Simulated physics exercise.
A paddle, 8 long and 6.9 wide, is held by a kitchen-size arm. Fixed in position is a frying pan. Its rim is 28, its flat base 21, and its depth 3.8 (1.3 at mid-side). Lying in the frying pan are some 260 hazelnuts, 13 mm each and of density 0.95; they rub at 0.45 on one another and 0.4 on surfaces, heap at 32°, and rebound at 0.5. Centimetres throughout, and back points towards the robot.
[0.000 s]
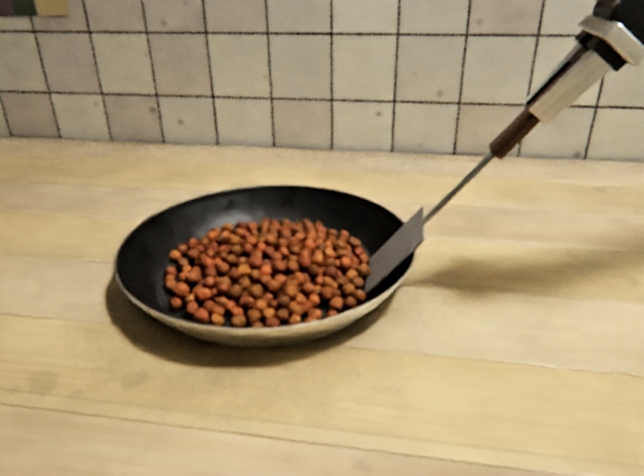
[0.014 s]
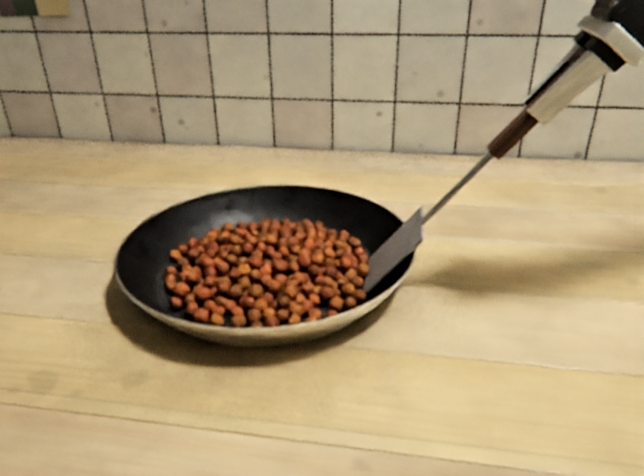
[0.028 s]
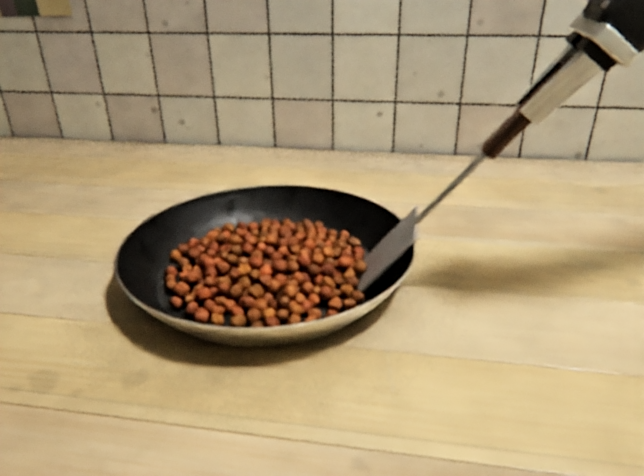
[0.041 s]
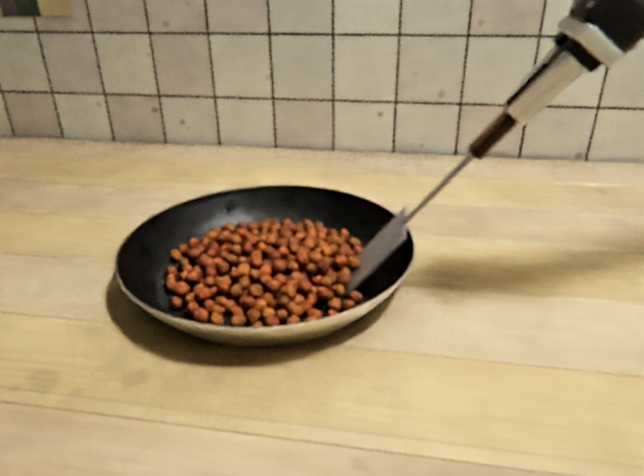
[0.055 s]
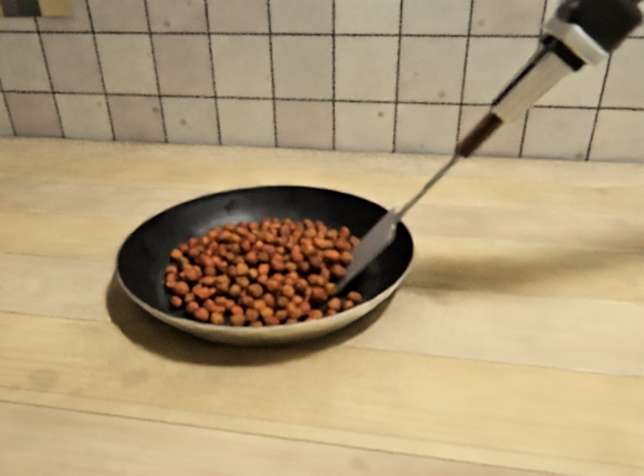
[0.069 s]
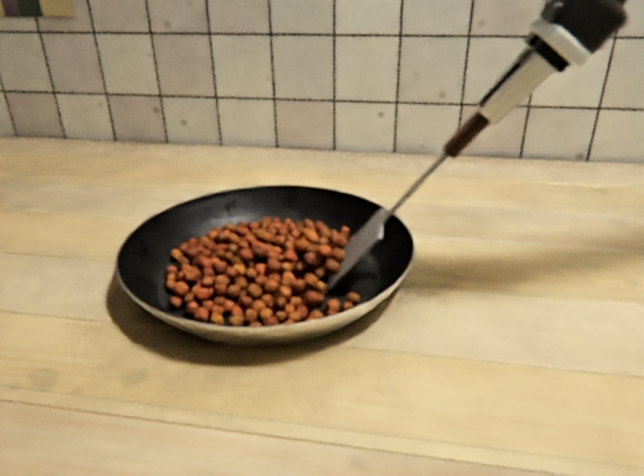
At the start, a spatula held by a robot arm rests at the right side of a black frying pan of reddish-brown hazelnuts on a wooden counter. The spatula then moves slowly left into the nuts, nudging those at the right edge, while the pan stays still.
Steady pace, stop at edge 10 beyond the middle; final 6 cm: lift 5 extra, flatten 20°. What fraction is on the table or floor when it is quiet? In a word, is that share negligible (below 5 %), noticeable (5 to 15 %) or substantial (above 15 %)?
In a word, noticeable.
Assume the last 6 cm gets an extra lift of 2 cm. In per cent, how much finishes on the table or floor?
You'd expect near 10 percent of it there.
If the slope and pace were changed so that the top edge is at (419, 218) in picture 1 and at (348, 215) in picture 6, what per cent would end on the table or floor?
Roughly 20 percent ends up there.
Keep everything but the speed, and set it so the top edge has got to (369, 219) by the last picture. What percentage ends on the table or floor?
About 20 percent.
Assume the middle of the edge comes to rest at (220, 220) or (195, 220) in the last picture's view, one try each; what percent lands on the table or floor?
Estimates, in order: 5 % and 5 %.
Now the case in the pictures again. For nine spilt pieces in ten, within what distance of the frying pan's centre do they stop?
It comes to about 55 cm.
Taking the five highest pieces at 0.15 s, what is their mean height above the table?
5 cm.
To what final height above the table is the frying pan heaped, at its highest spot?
It reaches roughly 4.0 cm.
After 0.15 s, sloping 52°, highest piece 5 above the table; 258 in the frying pan.
After 0.22 s, sloping 47°, highest piece 5 above the table; 258 in the frying pan.
After 0.46 s, sloping 32°, highest piece 4 above the table; 233 in the frying pan, 25 on the table or floor.
After 1.51 s, sloping 32°, highest piece 4 above the table; 233 in the frying pan, 25 on the table or floor.
In the end, 233 in the frying pan, 25 on the table or floor. That is 10 % on the table or floor.
